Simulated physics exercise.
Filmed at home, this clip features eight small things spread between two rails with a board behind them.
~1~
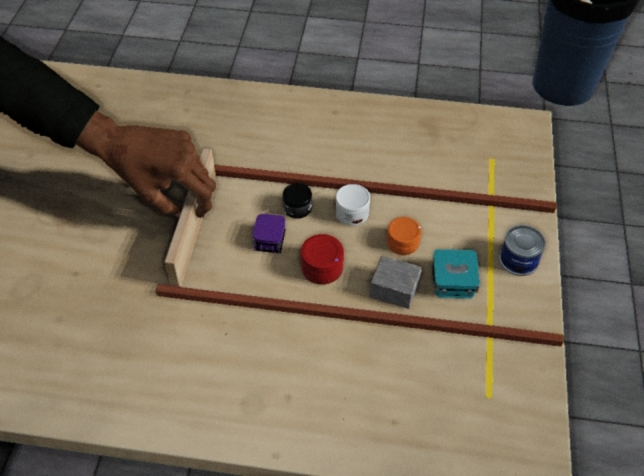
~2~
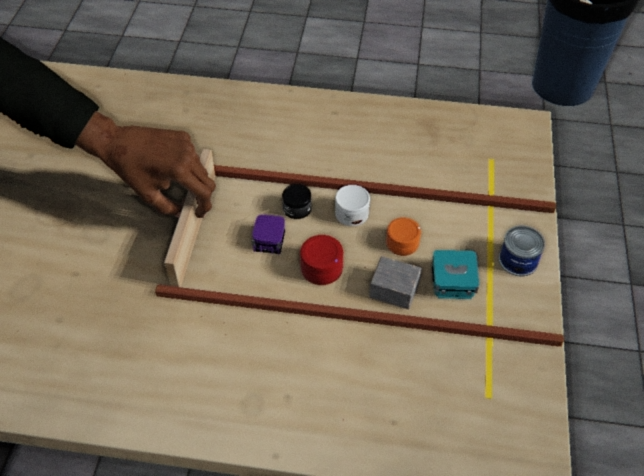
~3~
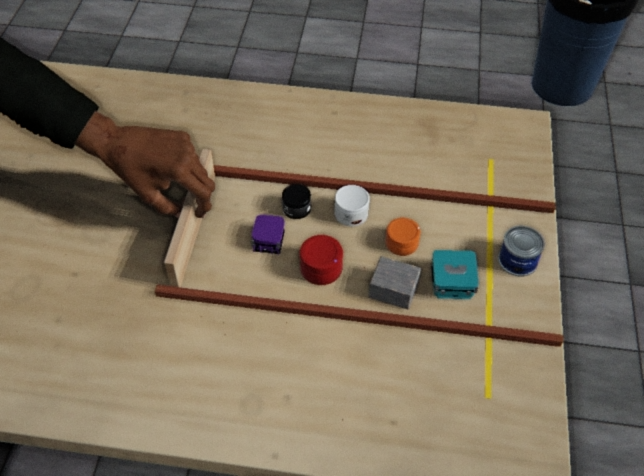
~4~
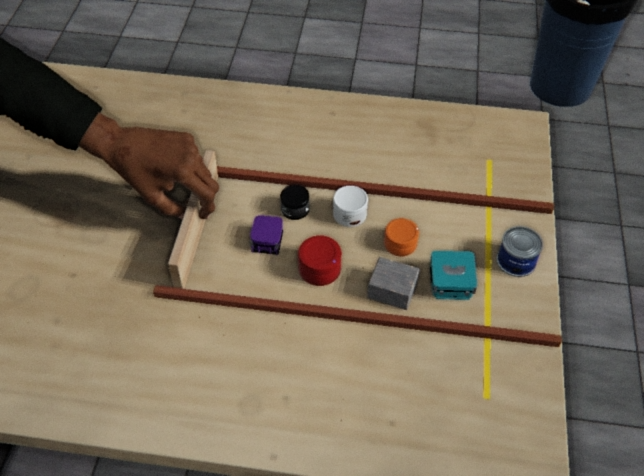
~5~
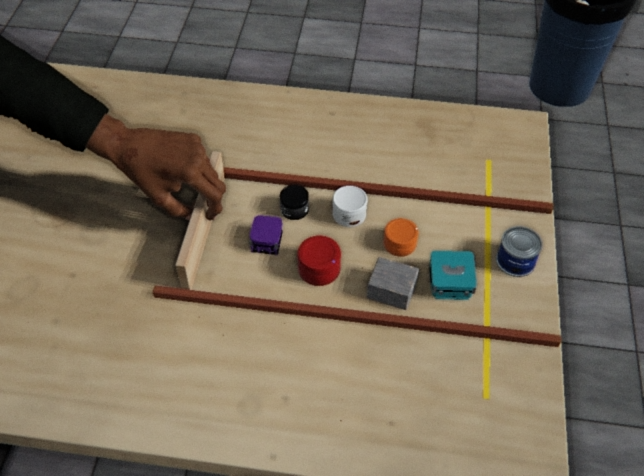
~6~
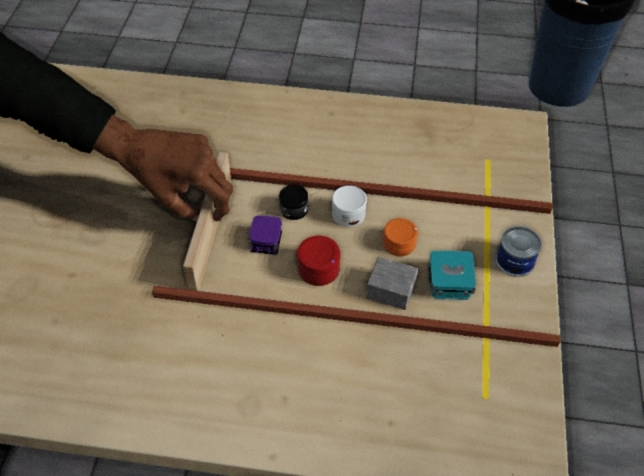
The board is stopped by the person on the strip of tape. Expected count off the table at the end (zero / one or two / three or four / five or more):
Expected count: One or two.
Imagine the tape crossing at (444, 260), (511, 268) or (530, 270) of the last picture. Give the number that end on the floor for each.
Try 1: 0; try 2: 3; try 3: 5.
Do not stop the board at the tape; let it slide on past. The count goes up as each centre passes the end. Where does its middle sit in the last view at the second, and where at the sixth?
It sits near (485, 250), and then near (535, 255).
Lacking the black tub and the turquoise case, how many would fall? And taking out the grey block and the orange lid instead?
1 for the first case, 0 for the second.
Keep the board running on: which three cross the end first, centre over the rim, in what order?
The blue tin, the turquoise case, then the grey block.
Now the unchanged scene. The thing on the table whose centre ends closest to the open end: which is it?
The turquoise case winds up nearest.
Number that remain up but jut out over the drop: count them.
I count 2 overhanging.
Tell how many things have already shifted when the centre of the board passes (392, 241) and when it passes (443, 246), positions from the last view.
I count 7 first and 8 after.
Early on, none off yet; blue tin at rest near (518, 252); turquoise case at rest near (451, 276); orange lid at rest near (400, 237).
A while later, none off yet; blue tin at rest near (518, 252); turquoise case travelled a little near (467, 277); orange lid travelled a little near (418, 240).
Further along, none off yet; blue tin travelled a little near (532, 243); turquoise case travelled about its own width near (517, 275); orange lid travelled well along near (492, 246).
Finally, the number that fall off is one or two; lost, blue tin.
